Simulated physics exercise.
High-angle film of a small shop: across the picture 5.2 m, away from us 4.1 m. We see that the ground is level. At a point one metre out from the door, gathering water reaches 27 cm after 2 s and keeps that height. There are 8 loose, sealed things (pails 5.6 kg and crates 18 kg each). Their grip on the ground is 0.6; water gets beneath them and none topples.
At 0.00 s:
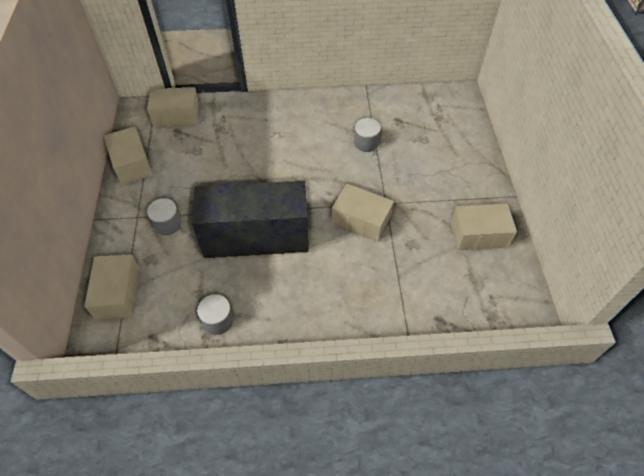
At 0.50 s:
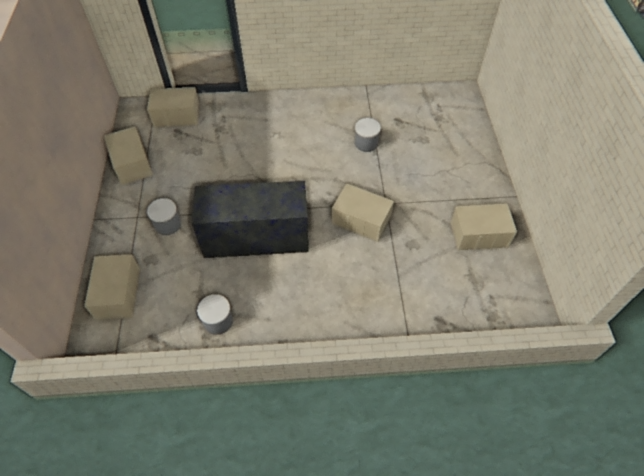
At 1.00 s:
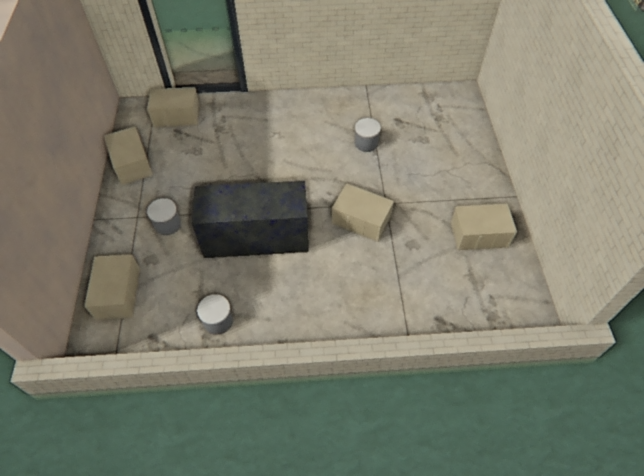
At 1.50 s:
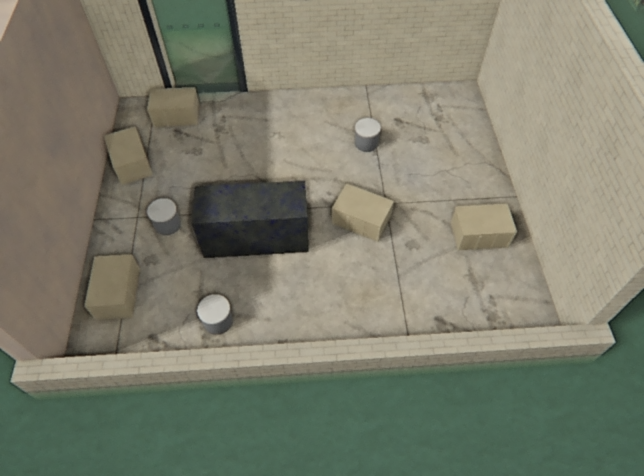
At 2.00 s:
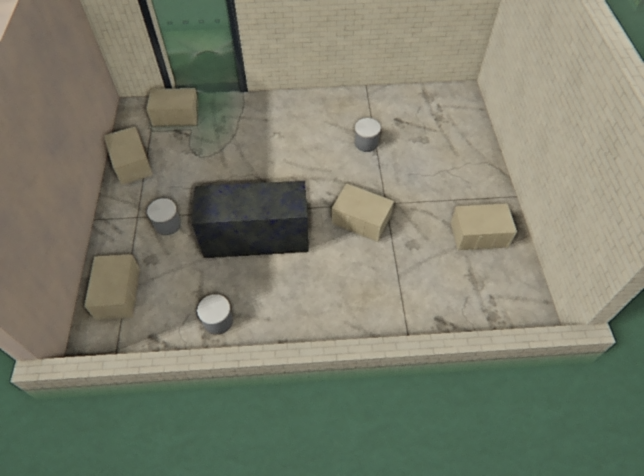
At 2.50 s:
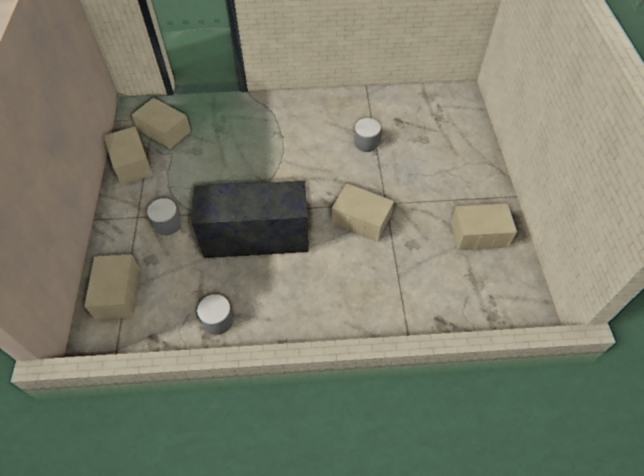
The clip opens on a high view of a small walled room with tan crates, grey pails and a dark block on a pale floor. Green water replaces the grey ground outside, then enters through the doorway and spreads across the back left floor, where one crate shifts and turns slightly.
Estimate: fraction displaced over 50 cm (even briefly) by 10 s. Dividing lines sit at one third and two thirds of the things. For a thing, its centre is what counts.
My call: One to two thirds of them.
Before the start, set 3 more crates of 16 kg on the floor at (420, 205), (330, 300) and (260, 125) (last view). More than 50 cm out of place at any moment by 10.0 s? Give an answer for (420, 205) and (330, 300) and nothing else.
One by one: Below; above.
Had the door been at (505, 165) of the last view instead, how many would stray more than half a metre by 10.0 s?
Result: 6.
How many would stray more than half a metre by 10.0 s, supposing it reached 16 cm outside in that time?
It would come to 1 of them.
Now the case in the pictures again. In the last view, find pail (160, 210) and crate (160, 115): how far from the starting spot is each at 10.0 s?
First 140 cm, then 450 cm.
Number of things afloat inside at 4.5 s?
At that time, 1.
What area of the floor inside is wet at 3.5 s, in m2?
Some 7.5 m2 of it.
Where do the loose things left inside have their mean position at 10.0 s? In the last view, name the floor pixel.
I'd put it around (312, 262).
After 3.5 s 1 of 8 are over 50 cm from their spots; 0 afloat.
After 4.5 s 2 of 8 are over 50 cm from their spots; 1 afloat.
After 7.0 s 3 of 8 are over 50 cm from their spots; 4 afloat.
After 10.0 s 5 of 8 are over 50 cm from their spots, and 5 have been at some point; 5 afloat.
